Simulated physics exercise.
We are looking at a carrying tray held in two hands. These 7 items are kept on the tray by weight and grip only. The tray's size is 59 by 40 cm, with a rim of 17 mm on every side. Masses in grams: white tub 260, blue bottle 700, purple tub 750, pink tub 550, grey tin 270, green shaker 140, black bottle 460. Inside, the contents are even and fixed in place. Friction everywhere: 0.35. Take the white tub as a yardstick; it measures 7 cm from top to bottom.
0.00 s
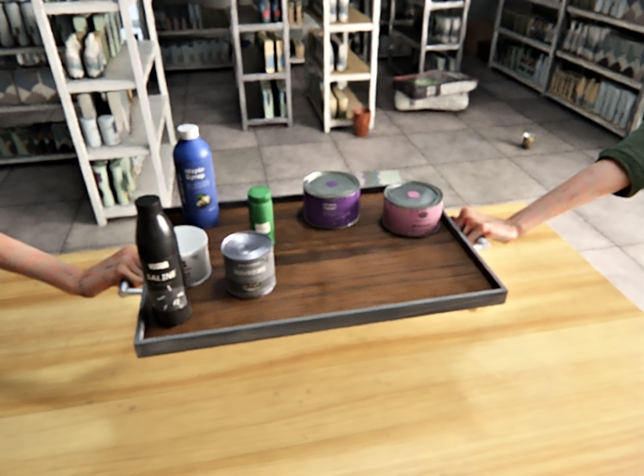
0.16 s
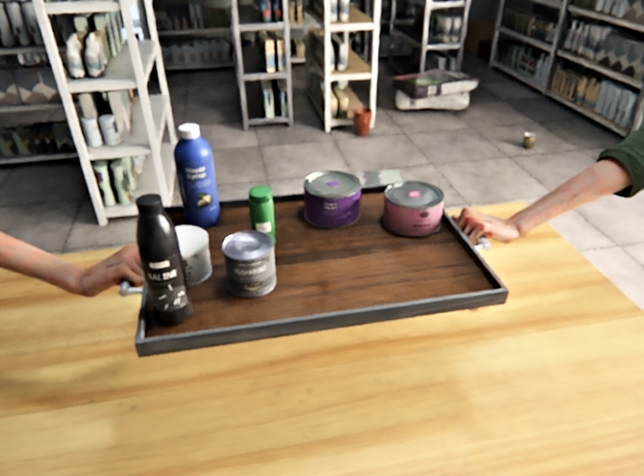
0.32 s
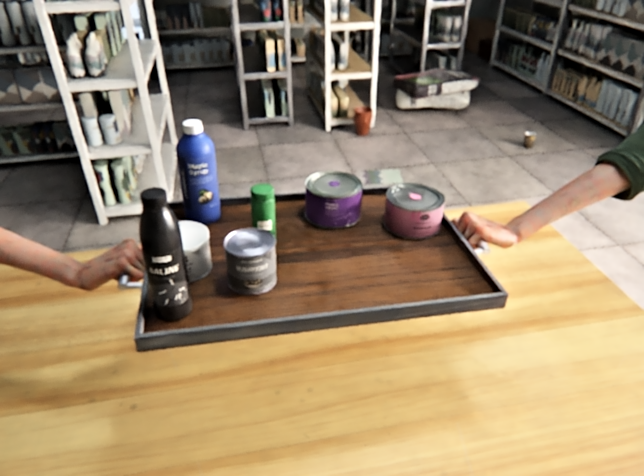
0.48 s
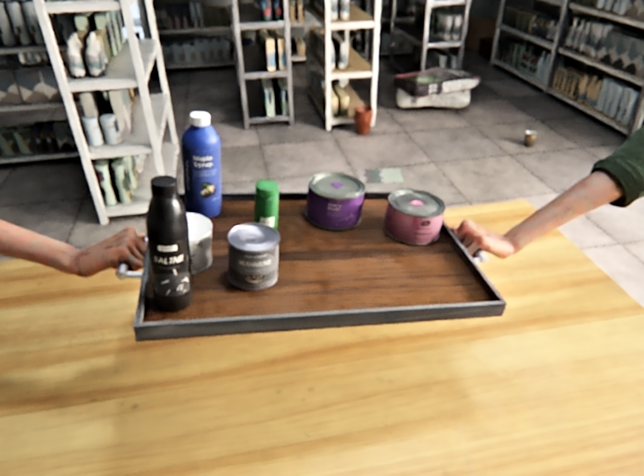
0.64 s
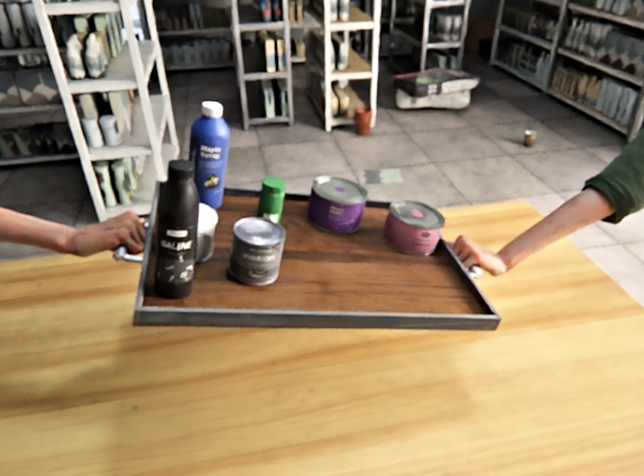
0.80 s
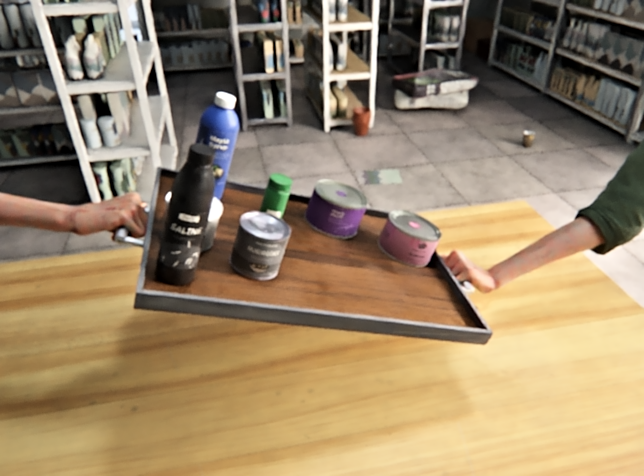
In a room of shelves, two hands tilt a loaded tray down to the right.
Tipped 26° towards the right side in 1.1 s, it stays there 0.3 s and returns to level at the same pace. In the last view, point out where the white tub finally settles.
(405, 237).
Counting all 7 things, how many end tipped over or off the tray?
Count: 3.
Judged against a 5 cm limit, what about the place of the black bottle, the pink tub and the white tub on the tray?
Well, the black bottle winds up somewhere else; the pink tub remains where it was; and the white tub winds up somewhere else.
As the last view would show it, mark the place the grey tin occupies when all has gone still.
You'll see it about at (454, 243) in the last picture.
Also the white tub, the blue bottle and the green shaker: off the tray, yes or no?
The white tub ends on the tray; the blue bottle finishes off the tray; the green shaker is still on the tray.
Around 1.20 s, tray tilted 26°, right edge down; white tub shifted 6 cm near (231, 217); black bottle tipped 74° against what carries it; grey tin shifted 7 cm.
Around 1.40 s, tray tilted 26°, right edge down; white tub shifted 16 cm near (284, 232); black bottle on its side; green shaker tipped 10° against what carries it.
Around 1.50 s, tray tilted 26°, right edge down; white tub shifted 23 cm near (318, 241); black bottle on its side; green shaker tipped 45° against what carries it.
Around 2.10 s, tray tilted 11°, right edge down; blue bottle now off the tray; white tub shifted 41 cm near (405, 250); black bottle on its side.
Finally (3.1 s), off the tray, blue bottle; on their side or leaning hard on the tray, green shaker and black bottle; not toppled but over 5 cm from the start, white tub, purple tub and grey tin; the last one still in place (within 5 cm). In the last view, white tub near (404, 236).
